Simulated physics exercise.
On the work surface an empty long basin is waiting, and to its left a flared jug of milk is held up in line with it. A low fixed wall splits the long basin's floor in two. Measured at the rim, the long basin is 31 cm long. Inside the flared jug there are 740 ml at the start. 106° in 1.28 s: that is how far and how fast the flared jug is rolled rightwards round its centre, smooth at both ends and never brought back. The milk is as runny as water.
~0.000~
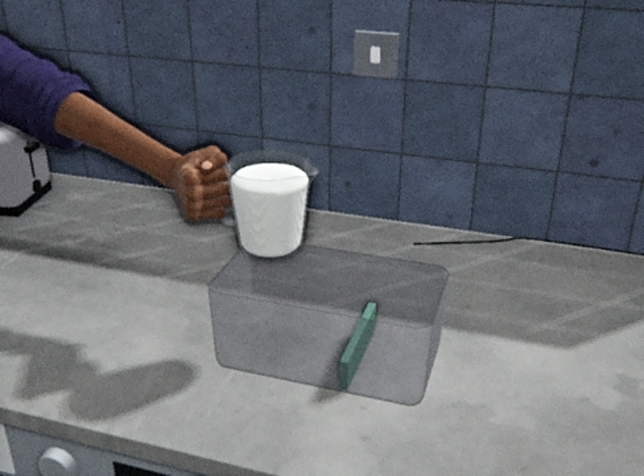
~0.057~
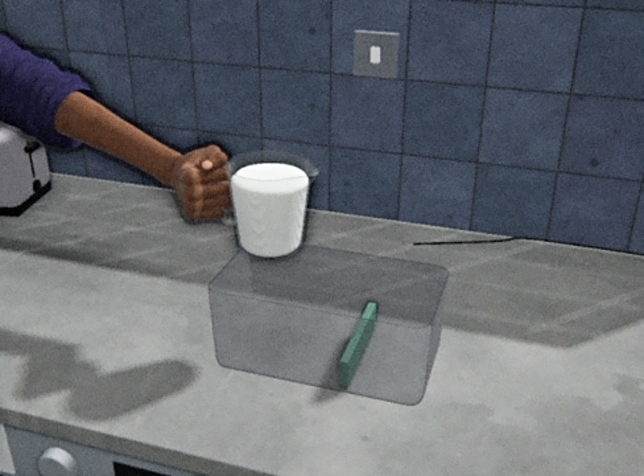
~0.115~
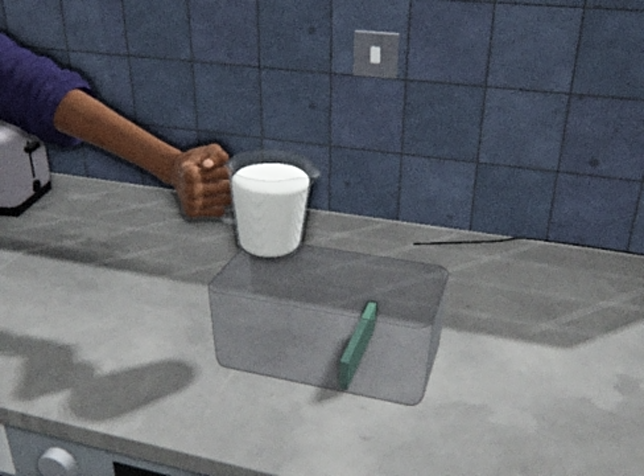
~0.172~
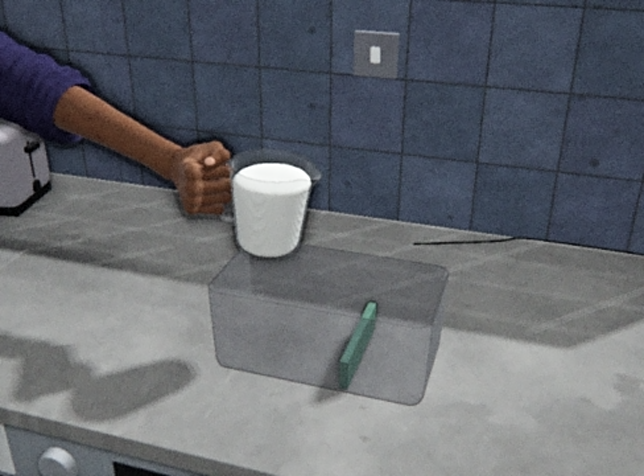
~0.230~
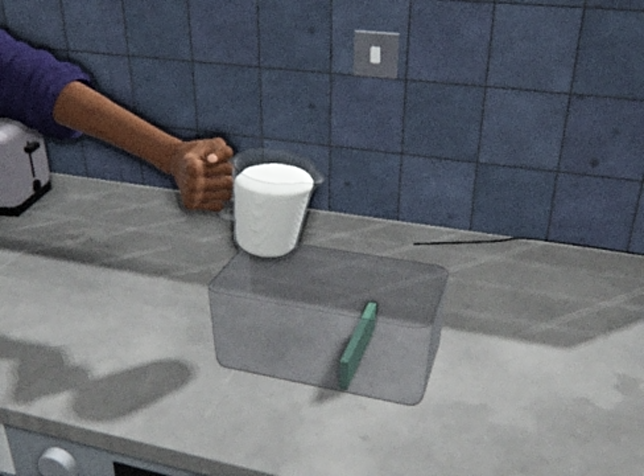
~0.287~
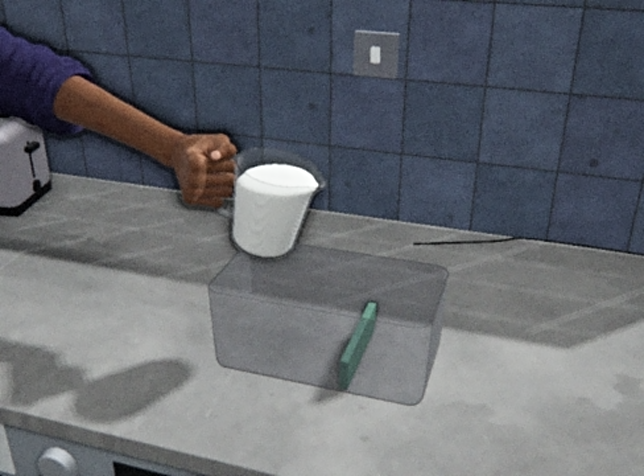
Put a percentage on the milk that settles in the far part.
Roughly 56 per cent ends up there.
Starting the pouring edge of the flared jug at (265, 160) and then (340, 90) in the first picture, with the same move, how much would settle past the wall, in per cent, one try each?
I'd expect close to 5 per cent and then close to 70 per cent.
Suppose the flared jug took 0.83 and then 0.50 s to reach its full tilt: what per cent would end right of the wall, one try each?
Try 1: Approx. 40 %; try 2: Approx. 25 %.
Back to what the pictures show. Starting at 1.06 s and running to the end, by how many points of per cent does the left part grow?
24 %.
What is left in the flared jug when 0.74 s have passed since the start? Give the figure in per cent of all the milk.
Portion remaining: Approx. 76 per cent.
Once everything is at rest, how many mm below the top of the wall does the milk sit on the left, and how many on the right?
Left 38 mm, right 22 mm.
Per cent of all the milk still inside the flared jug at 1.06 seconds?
Roughly 22 percent remains.
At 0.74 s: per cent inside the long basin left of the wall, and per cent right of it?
1 per cent left and 9 right, roughly.
After 0.74 s the tilt is 65° and 76 per cent is still to pour, 1 is left of the wall and 9 right of it.
After 1.06 s the tilt is 99° and 21 per cent is still to pour, 18 is left of the wall and 50 right of it.
After 1.41 s the tilt is 106° and 1 per cent is still to pour, 43 is left of the wall and 56 right of it.
After 1.78 s the tilt is 106° and 0 per cent is still to pour, 43 is left of the wall and 56 right of it.
In the end 43 per cent lies left of the wall, 56 right of it and 1 outside.
